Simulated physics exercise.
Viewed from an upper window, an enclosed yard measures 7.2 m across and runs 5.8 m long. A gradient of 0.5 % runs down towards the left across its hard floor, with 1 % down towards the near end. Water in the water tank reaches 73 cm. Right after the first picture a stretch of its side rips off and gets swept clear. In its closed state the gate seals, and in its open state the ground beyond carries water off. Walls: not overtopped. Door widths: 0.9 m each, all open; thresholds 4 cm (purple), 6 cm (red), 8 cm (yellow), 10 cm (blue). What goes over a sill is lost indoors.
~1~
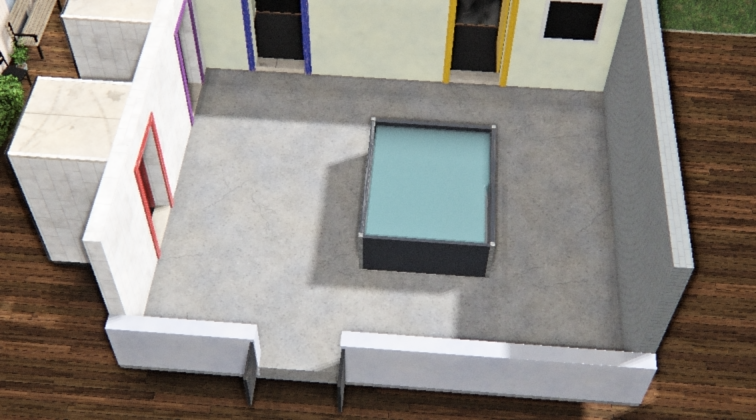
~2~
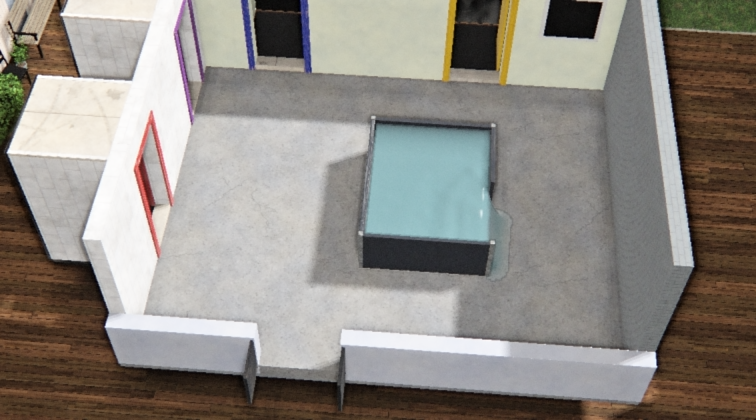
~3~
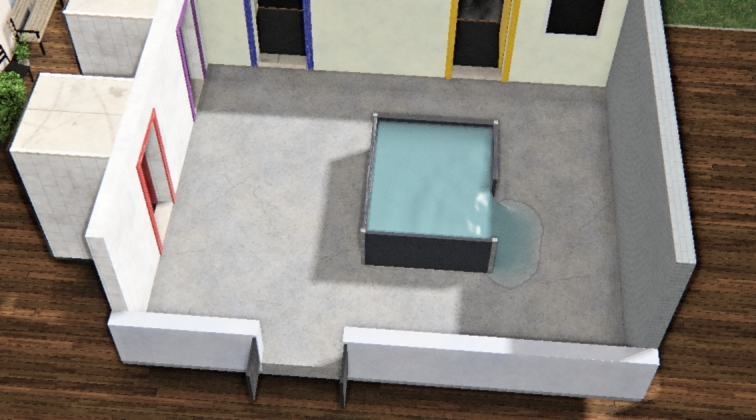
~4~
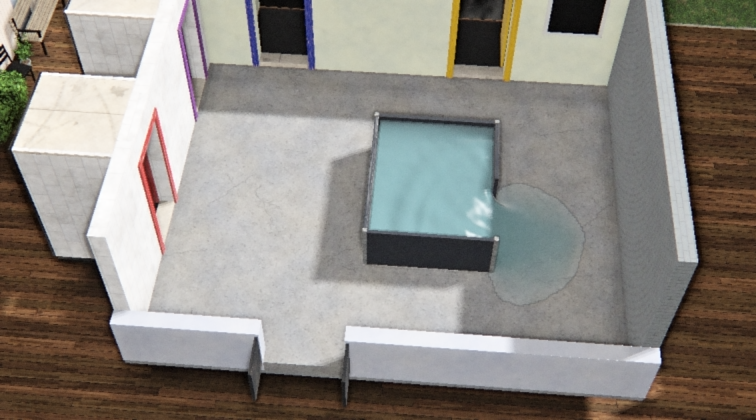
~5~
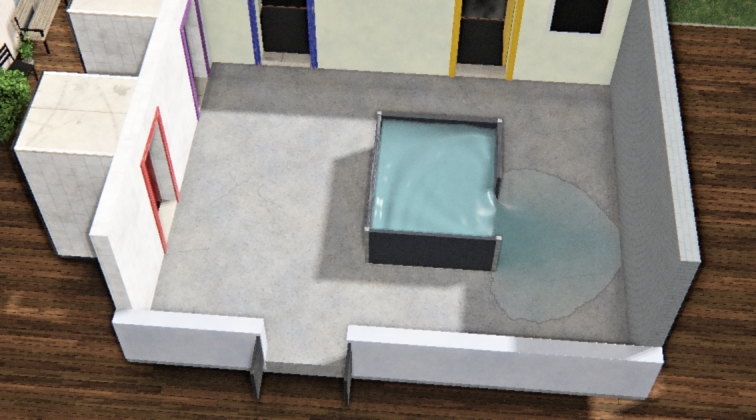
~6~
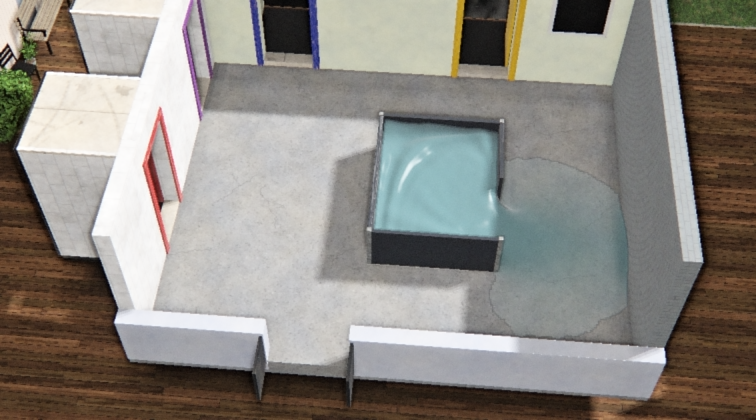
A dark-framed tank of pale blue water stands on the grey floor of a walled yard, seen from high above at a steady angle with only a very slight drift. White walls enclose it, with red and purple doorways at left, blue and yellow ones behind, and brown decking outside. Water pours from the tank's right side, spreads across the floor to the right-hand wall, and ripples inside the tank.
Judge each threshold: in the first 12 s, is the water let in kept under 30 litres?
As I see it, purple door: More than stated; red door: More than stated; yellow door: Less than stated; blue door: Less than stated.
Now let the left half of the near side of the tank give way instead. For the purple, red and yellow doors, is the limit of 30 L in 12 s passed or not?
Then purple does not exceed it, red does not exceed it, yellow does not exceed it.
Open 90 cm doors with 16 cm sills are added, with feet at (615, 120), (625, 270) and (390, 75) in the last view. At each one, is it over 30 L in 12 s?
Taking them in order, the first gets too little, the second enough and the third too little.
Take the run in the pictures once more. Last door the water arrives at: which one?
Answer: The purple door.
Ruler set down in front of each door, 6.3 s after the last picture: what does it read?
Depth readings (cm): Purple = 10; red = 11; yellow = 7; blue = 2.
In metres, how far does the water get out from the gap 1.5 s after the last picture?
That comes to near 3.8 m out.
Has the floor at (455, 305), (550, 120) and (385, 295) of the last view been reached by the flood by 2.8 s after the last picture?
Listed in sequence, the spots are drenched, drenched and drenched.
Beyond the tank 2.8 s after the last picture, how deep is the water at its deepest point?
Depth: Approx. 30 cm.
Then, 0.7 s after the last picture water covers 20 % of the floor and is deepest (48 cm) near (627, 372); purple door not reached, red door not reached, yellow door not reached, blue door not reached.
Then, 1.5 s after the last picture water covers 25 % of the floor and is deepest (48 cm) near (626, 361); purple door not reached, red door not reached, yellow door not reached, blue door not reached.
Then, 2.8 s after the last picture water covers 50 % of the floor and is deepest (30 cm) near (614, 371); purple door not reached, red door not reached, yellow door 10 cm at the sill, 1 L in, blue door not reached.
Then, 6.3 s after the last picture water covers 95 % of the floor and is deepest (18 cm) near (193, 152); purple door 10 cm at the sill, 12 L in, red door 11 cm at the sill, 37 L in, yellow door 7 cm at the sill, 5 L in, blue door 2 cm at the sill, 0 L in.
Then, 11.3 s after the last picture water covers 100 % of the floor and is deepest (12 cm) near (243, 344); purple door 10 cm at the sill, 134 L in, red door 9 cm at the sill, 88 L in, yellow door 4 cm at the sill, 5 L in, blue door 8 cm at the sill, 0 L in.
